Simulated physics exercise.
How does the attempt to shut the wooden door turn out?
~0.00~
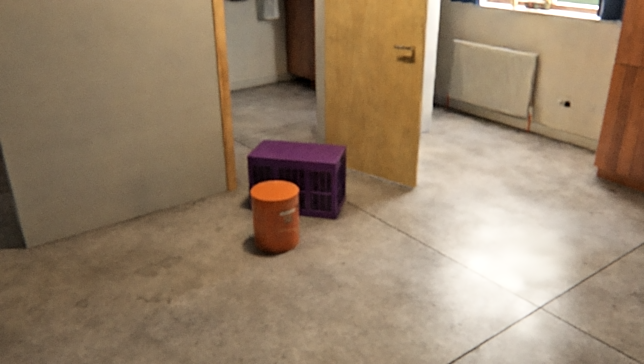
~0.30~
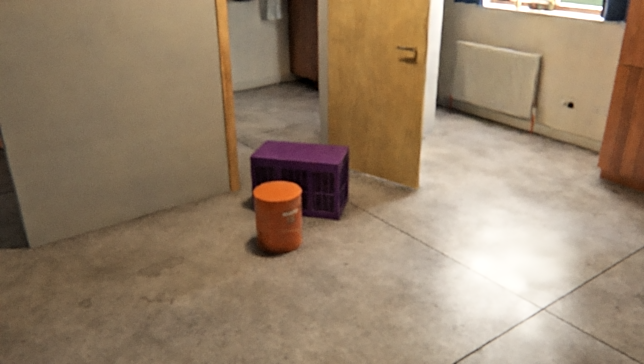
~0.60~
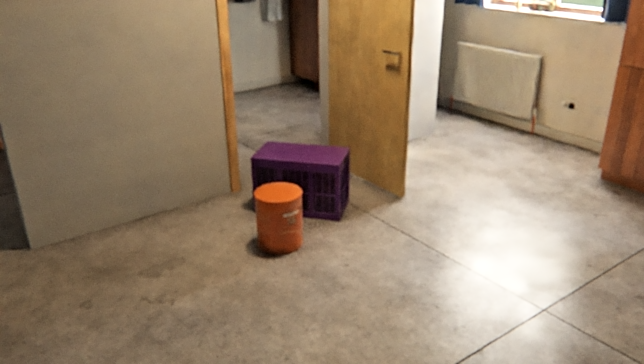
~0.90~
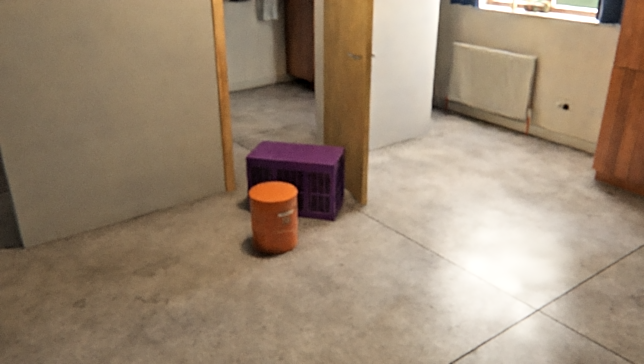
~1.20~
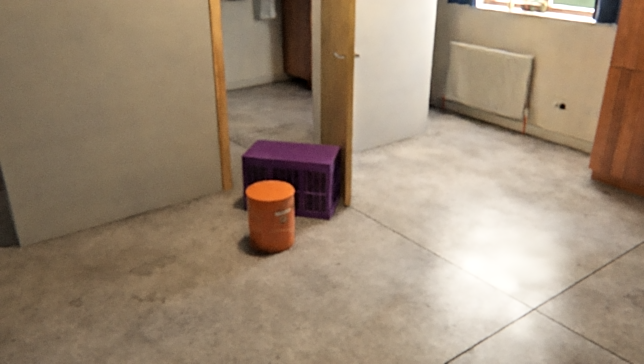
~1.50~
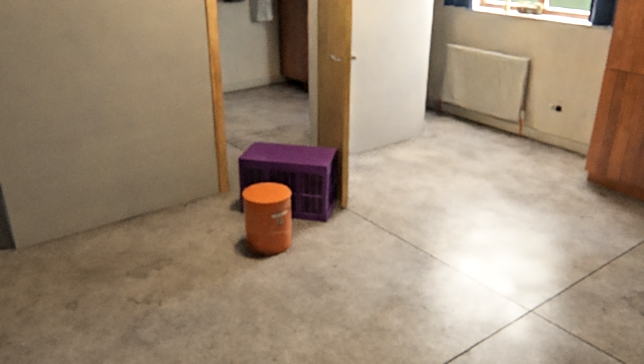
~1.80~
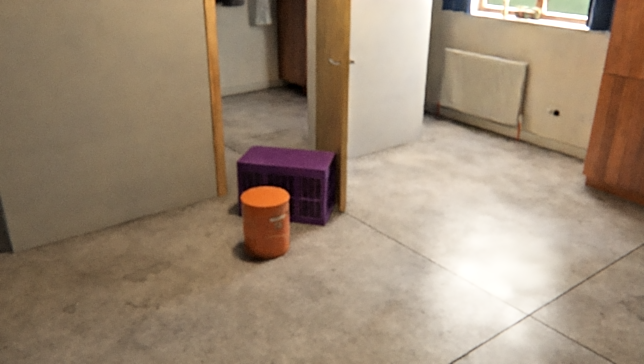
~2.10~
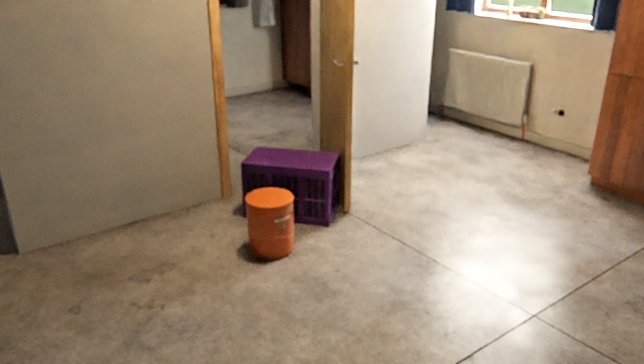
The door does not close. It stops short at the purple crate behind the orange pail and stays partly open.
